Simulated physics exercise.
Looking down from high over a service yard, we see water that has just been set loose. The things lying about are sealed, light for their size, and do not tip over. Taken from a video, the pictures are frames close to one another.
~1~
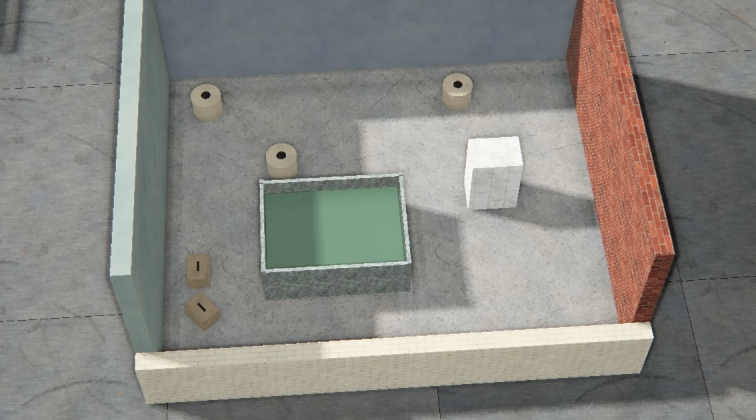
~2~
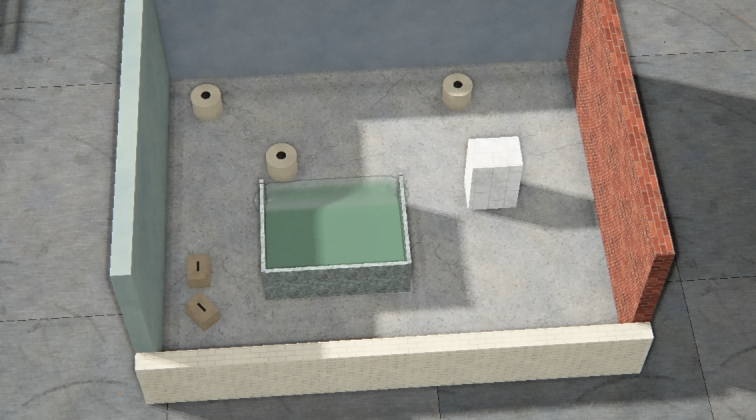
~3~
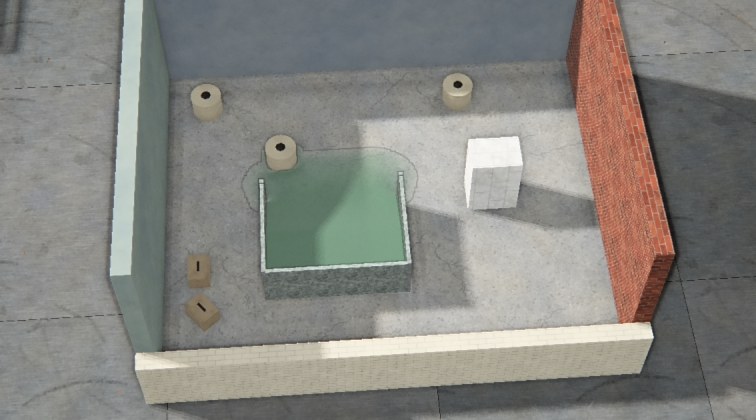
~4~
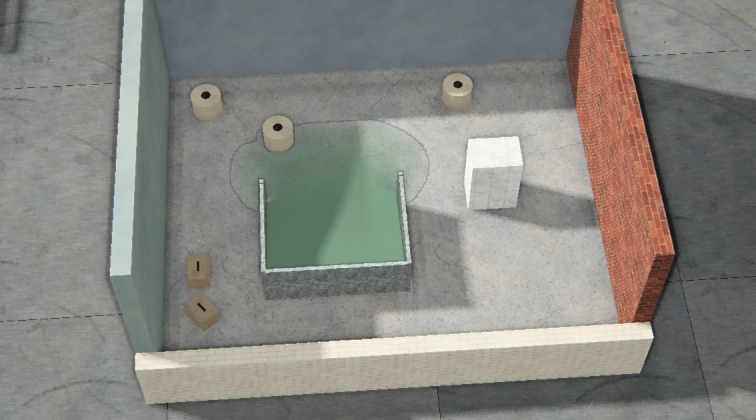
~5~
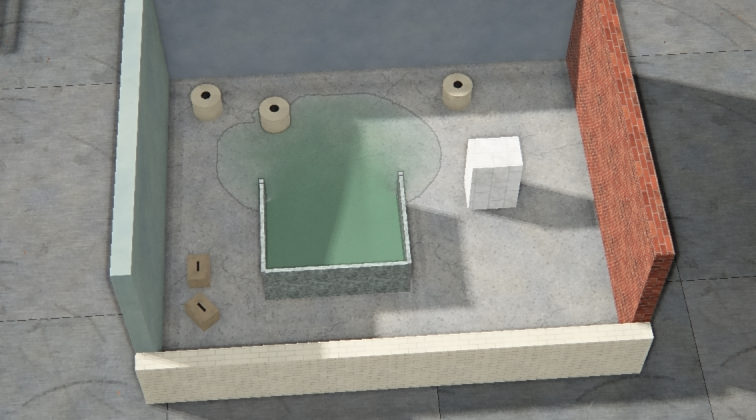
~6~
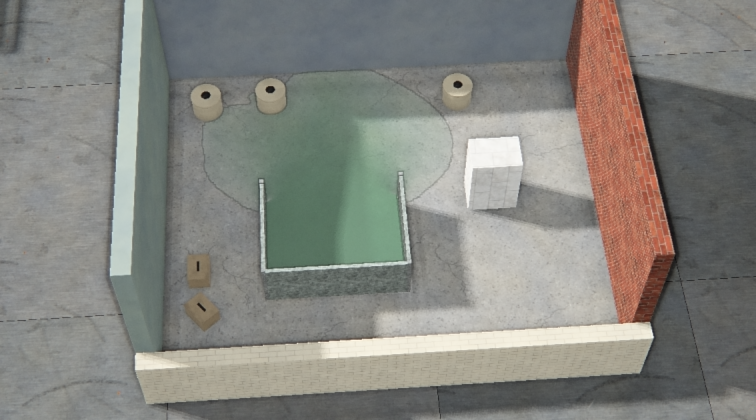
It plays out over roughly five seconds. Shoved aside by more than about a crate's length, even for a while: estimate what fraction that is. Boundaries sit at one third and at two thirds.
The share is at least two thirds.
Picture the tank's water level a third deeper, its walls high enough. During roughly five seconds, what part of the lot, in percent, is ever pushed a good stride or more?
Roughly 100 per cent of them.
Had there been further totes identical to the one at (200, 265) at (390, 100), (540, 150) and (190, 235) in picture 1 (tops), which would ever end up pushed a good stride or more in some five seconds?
So, in order, the copies go a long way, a long way, a long way.
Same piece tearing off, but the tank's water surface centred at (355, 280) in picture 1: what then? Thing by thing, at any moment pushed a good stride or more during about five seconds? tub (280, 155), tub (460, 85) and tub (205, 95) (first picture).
In order: Went well off, went well off, went well off.
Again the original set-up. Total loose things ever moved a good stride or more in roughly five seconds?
I make it 5.
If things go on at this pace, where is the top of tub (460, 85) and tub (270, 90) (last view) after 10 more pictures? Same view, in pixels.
Around (531, 61) and (206, 85).
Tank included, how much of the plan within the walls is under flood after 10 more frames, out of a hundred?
50 %, give or take.
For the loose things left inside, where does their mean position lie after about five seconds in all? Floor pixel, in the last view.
Near (290, 296).
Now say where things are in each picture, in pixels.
In the first picture, a tub at (281, 156) rests on the ground; a tub at (206, 96) rests on the ground; 0 of 5 have shifted.
In the second picture, a tub at (281, 156) rests on the ground; a tub at (206, 96) rests on the ground; 0 of 5 have shifted.
In the third picture, a tub at (281, 147) rests on the ground, close to its start; a tub at (206, 96), on the bottom; 1 of 5 have shifted.
In the fourth picture, a tub at (278, 128), on the bottom, a stride from its start; a tub at (206, 96), on the bottom; 1 of 5 have shifted.
In the fifth picture, a tub at (274, 109), on the bottom, a stride from its start; a tub at (206, 96), on the bottom; 1 of 5 have shifted.
In the sixth picture, a tub at (270, 90) rests on the ground, a stride from its start; a tub at (206, 96), on the bottom; 1 of 5 have shifted.
A moment on, 1 of 5 are well off their spots; 1 afloat.
Next, 2 of 5 are well off their spots; 3 afloat.
Later, 3 of 5 are well off their spots; 3 afloat.
In the end, 5 of 5 are well off their spots, and 5 have been at some point; 5 afloat.
